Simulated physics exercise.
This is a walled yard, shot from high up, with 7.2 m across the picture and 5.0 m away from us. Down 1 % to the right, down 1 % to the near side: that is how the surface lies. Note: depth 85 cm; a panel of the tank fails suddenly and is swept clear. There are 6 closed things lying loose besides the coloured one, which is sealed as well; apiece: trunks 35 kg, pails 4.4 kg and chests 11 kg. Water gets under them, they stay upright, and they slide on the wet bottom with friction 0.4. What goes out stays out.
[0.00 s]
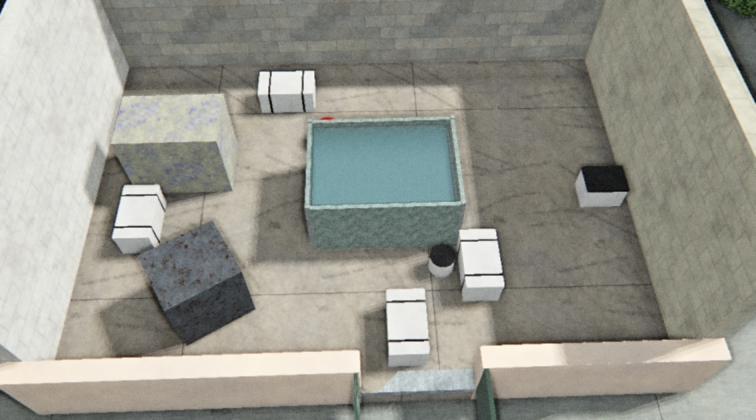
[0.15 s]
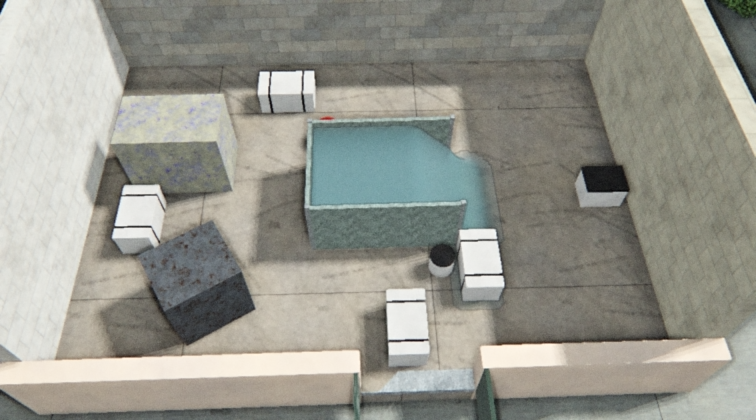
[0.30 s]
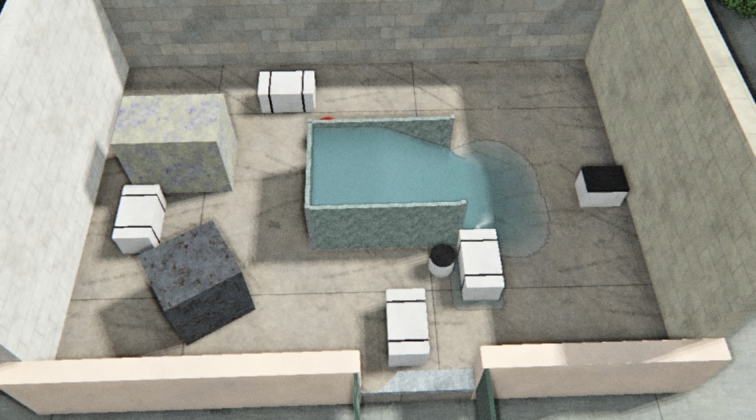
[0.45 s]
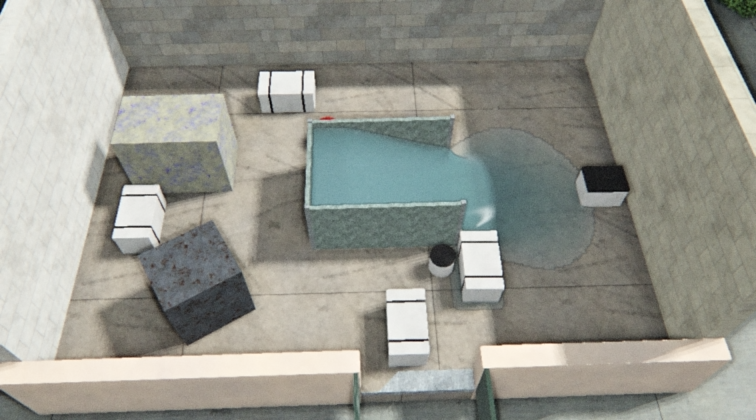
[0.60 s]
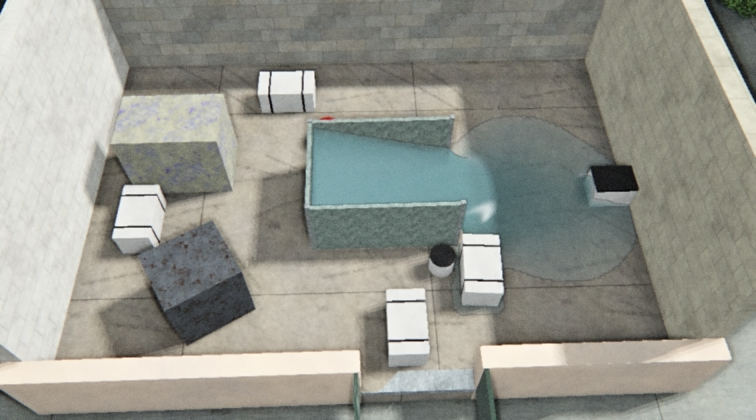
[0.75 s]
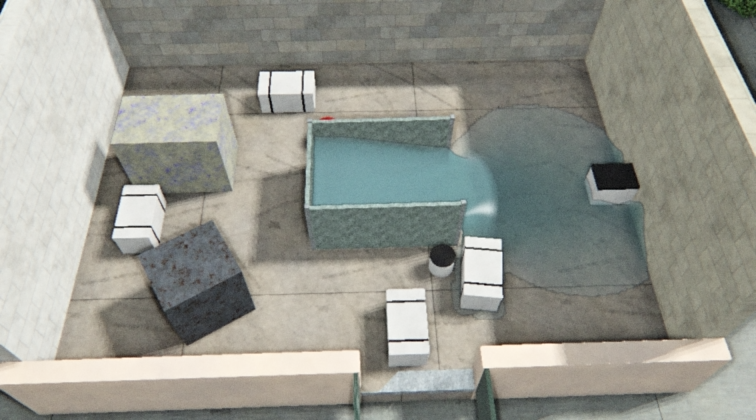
Water bursting from the right side of a raised tank, spreading across a walled yard and nudging two white boxes slightly.
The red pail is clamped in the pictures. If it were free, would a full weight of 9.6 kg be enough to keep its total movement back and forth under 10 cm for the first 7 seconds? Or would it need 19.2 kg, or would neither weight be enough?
My prediction: Heavier only.
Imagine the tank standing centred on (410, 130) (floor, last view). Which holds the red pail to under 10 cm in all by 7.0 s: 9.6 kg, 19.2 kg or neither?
In that case, simply put, the lighter one does it.
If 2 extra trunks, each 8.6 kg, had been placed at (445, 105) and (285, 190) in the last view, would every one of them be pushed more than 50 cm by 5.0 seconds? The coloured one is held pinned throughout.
Beyond it, within it.
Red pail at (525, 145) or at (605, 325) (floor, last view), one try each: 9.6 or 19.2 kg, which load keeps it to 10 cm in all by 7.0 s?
No option, then no option.
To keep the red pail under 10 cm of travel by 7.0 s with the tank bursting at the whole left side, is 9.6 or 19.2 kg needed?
In that case only the larger load is enough.
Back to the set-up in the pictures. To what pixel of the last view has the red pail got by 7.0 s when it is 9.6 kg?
It should be close to (278, 144) in the last view.
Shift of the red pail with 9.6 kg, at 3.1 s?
Shift: Roughly 0 cm.
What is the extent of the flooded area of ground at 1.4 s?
About 11.5 m2.
After 1.4 s the red pail would be 0 cm from its start with 9.6 kg and 0 cm from its start with 19.2 kg; 0 cm of water round it then.
After 3.1 s the red pail would be 0 cm from its start with 9.6 kg and 0 cm from its start with 19.2 kg; 0 cm of water round it then.
After 4.9 s the red pail would be 30 cm from its start with 9.6 kg and 0 cm from its start with 19.2 kg; 9 cm of water round it then.
After 7.0 s the red pail would be 76 cm from its start with 9.6 kg and 0 cm from its start with 19.2 kg; 7 cm of water round it then.
